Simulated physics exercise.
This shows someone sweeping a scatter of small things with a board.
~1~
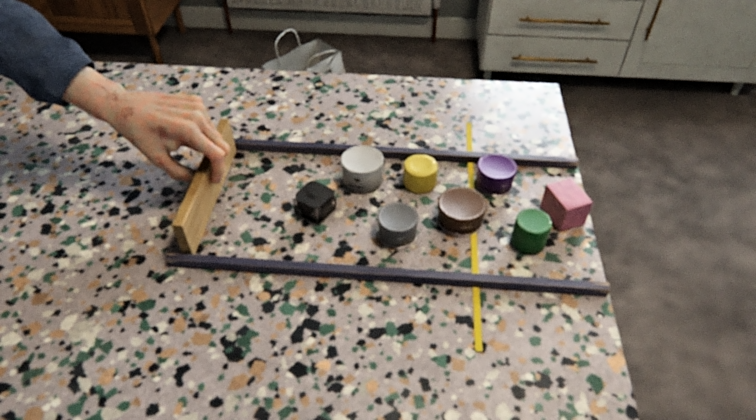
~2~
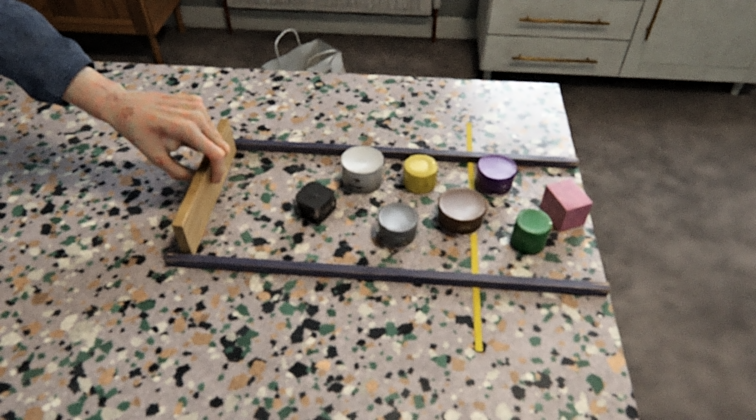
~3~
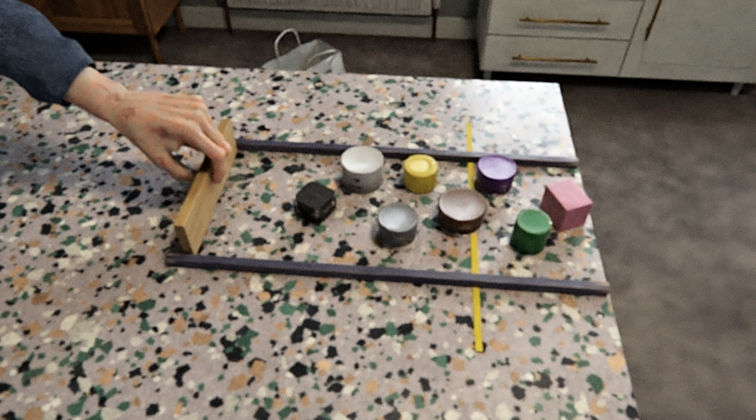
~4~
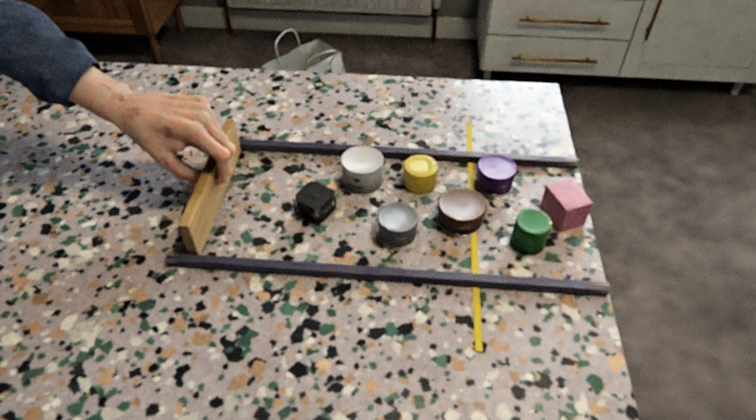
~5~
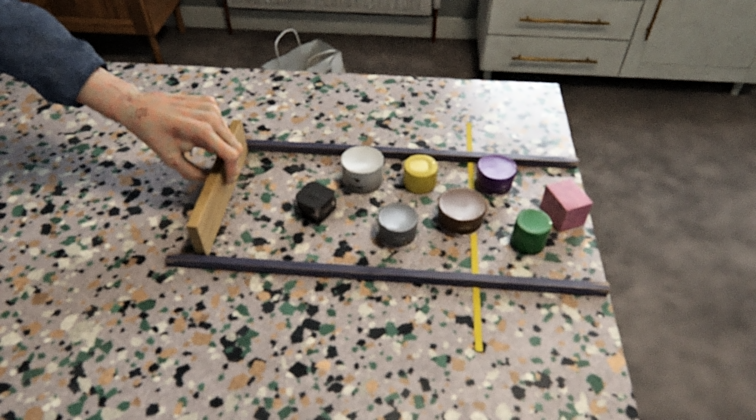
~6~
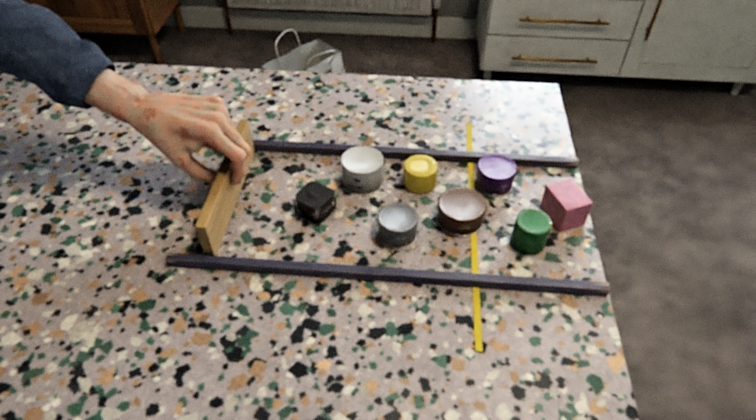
A hand slid a wooden board slightly to the right between two dark rails on a speckled table, while the small pots, tubs and blocks in front of it stayed where they were.
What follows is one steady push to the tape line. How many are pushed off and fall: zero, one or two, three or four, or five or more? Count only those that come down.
Here the number that fall off is zero.
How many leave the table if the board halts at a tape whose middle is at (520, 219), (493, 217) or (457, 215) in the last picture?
In that order 2, 0 and 0.
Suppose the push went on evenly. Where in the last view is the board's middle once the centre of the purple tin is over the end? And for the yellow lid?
Its middle is around (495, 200) and around (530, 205).
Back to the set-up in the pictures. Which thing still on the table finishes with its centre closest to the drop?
The purple tin.
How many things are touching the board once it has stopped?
3 of them.
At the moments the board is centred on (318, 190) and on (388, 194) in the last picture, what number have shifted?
At the one place 1, at the other 4.
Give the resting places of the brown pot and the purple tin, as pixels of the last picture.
About (530, 216), and the other about (565, 176).
A little later, none off yet; pink block at rest near (565, 205); green lid at rest near (531, 232); purple tin at rest near (495, 176).
When it is over, the number that fall off is zero.
